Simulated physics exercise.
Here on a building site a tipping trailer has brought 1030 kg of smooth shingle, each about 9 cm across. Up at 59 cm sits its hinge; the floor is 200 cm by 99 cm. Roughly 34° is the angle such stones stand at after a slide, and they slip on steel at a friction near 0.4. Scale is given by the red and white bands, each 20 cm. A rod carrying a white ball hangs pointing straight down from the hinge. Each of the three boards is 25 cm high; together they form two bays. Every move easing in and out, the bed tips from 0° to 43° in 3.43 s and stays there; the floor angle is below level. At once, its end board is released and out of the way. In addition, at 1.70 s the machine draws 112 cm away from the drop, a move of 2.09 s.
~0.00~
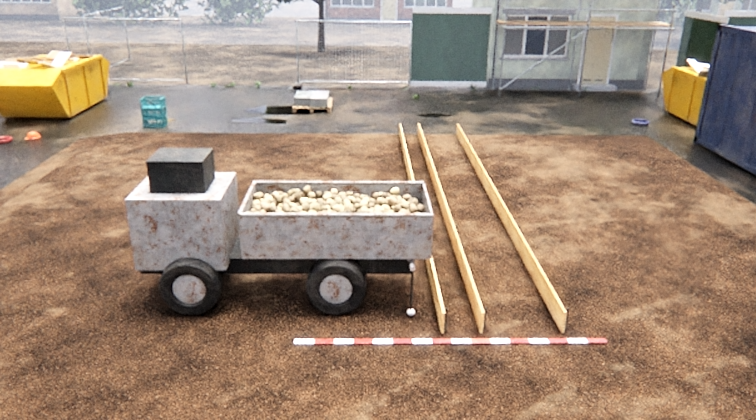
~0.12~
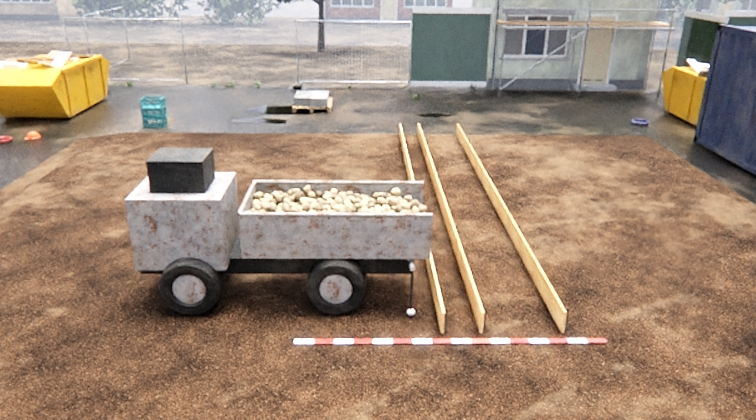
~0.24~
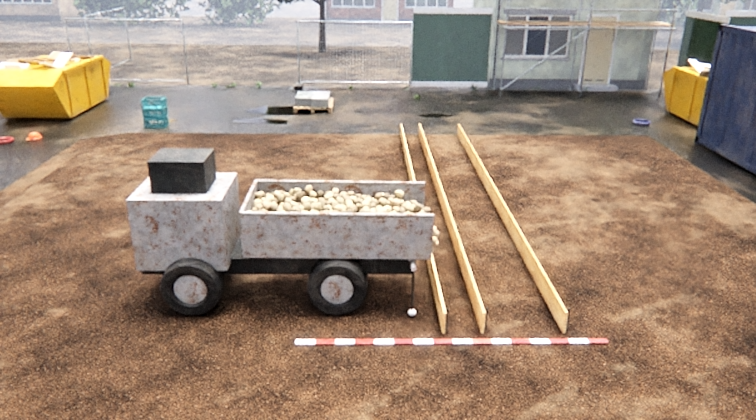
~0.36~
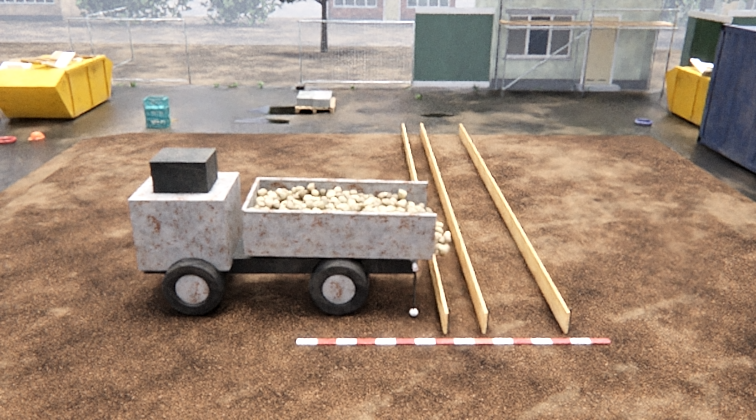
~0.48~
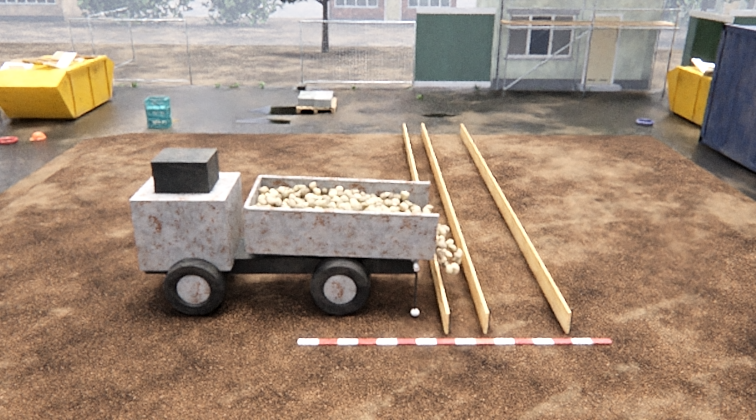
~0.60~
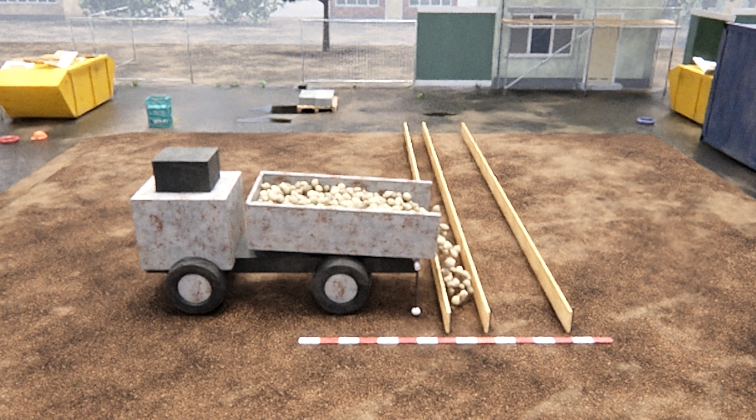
The clip shows a grey truck-like vehicle loaded with pale rounded stones on brown ground; its bed tilts slightly down at the right, and stones slide over that end, dropping between the two nearest of three wooden boards.
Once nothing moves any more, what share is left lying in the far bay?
About 10 per cent.
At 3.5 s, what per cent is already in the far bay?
Approx. 10 % of the load.
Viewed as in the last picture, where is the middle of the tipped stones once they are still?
Somewhere around (431, 281) in the last picture.
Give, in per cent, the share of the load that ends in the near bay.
Close to 35 percent of the load.
After 2.6 s the floor is at 36°; 30 % in the bed, 29 % short of the bays, 33 % in the near bay, 7 % in the far bay; the foremost stones are at (523, 297).
After 3.5 s the floor is at 43°; 0 % in the bed, 56 % short of the bays, 34 % in the near bay, 10 % in the far bay; the foremost stones are at (543, 295).
After 4.2 s the floor is at 43°; 0 % in the bed, 56 % short of the bays, 34 % in the near bay, 10 % in the far bay; the foremost stones are at (543, 295).
After 7.1 s the floor is at 43°; 0 % in the bed, 56 % short of the bays, 34 % in the near bay, 10 % in the far bay; the foremost stones are at (543, 295).
